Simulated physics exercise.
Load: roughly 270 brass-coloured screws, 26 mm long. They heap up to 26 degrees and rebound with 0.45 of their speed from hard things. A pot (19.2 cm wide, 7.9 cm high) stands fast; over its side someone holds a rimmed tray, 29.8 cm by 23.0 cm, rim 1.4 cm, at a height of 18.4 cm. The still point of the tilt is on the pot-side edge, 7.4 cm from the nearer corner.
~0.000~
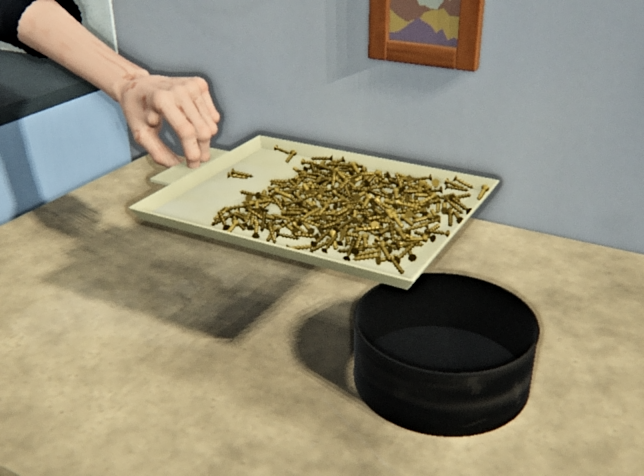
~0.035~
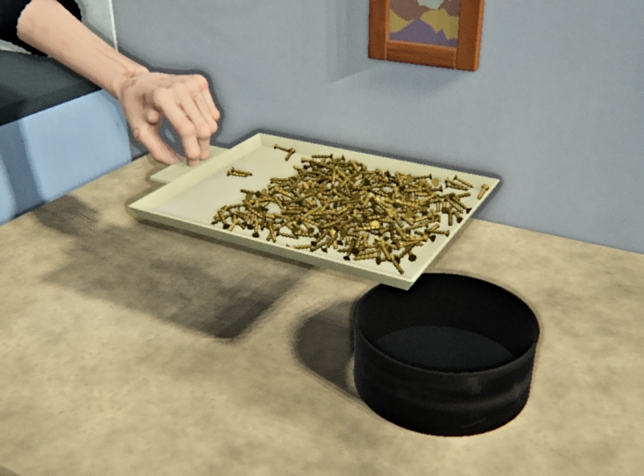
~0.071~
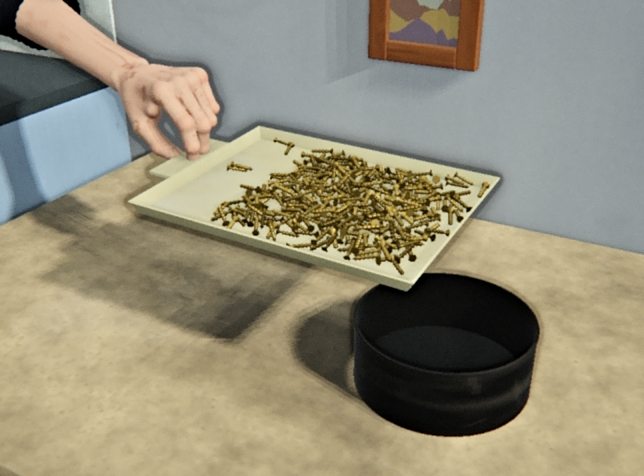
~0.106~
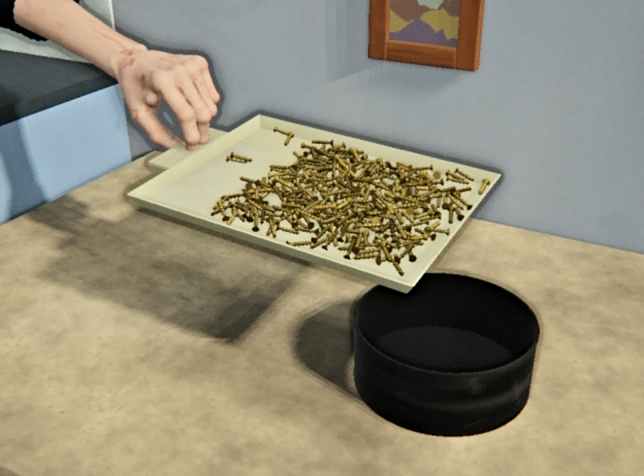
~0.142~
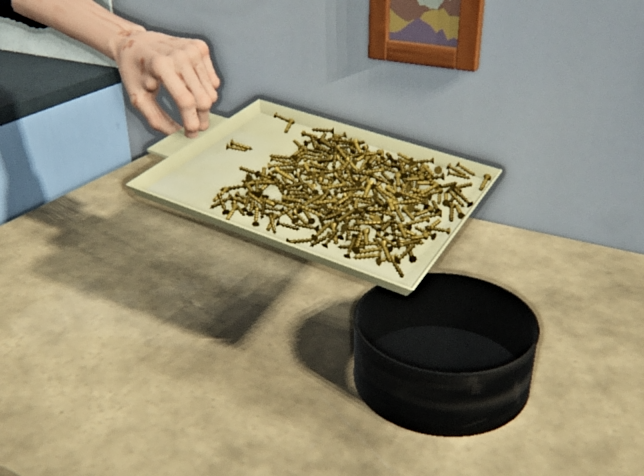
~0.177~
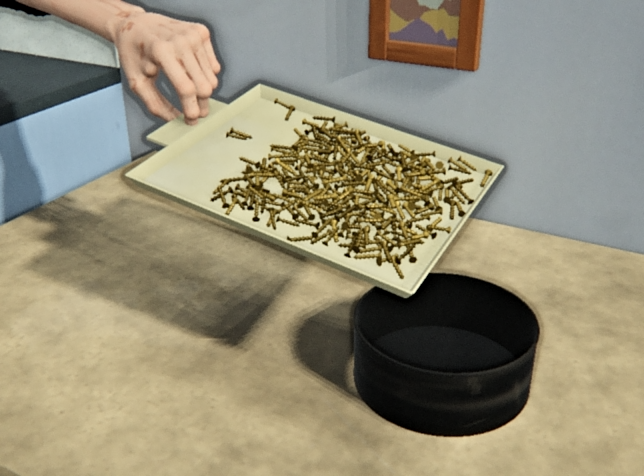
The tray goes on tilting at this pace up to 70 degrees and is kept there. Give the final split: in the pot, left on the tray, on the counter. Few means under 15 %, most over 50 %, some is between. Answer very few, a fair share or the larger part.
Pot very few, tray very few, counter the larger part.
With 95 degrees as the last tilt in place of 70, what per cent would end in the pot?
Then about 5 per cent.
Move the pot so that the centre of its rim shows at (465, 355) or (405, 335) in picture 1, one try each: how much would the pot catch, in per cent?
About 55 and 15 per cent.
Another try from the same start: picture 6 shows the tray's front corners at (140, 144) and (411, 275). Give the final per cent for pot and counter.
Pot 45, counter 55.
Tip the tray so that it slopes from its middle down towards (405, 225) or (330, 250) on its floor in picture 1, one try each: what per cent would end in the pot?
Some 35 and 0 per cent.
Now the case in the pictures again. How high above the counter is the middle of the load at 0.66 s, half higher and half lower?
About 20 cm.
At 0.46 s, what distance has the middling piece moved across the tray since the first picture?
About 3 cm.
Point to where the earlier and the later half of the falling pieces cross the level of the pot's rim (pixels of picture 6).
At about (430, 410), then at (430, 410).
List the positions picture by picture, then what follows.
Tray tilt 0 degrees, front corners at (139, 206) and (408, 275); middle of the pieces at (344, 206); pot at (445, 318), in the first frame.
Tray tilt 1 degrees, front corners at (139, 205) and (408, 275); middle of the pieces at (344, 205), in the second frame.
Tray tilt 2 degrees, front corners at (139, 200) and (408, 277); middle of the pieces at (344, 202), in the third frame.
Tray tilt 5 degrees, front corners at (138, 193) and (408, 279), lowest corner right front; middle of the pieces at (345, 197), in the fourth frame.
Tray tilt 8 degrees, front corners at (137, 183) and (408, 282), lowest corner right front; middle of the pieces at (345, 191), in the fifth frame.
Tray tilt 12 degrees, front corners at (136, 174) and (408, 285), lowest corner right front; middle of the pieces at (346, 185); pot at (445, 318). Its pace works out near 100 degrees a second, in the sixth frame.
Then, at 0.46 s, tilt 40 degrees; the tray holds 100 %, the pot 0 %.
After 0.66 s, tilt 60 degrees; the tray holds 80 %, the pot 0 %.
After 0.97 s, tilt 70 degrees; the tray holds 0 %, the pot 5 %.
In the end, at 1.9 s, pot 5 %, tray 0 %, counter 95 %.
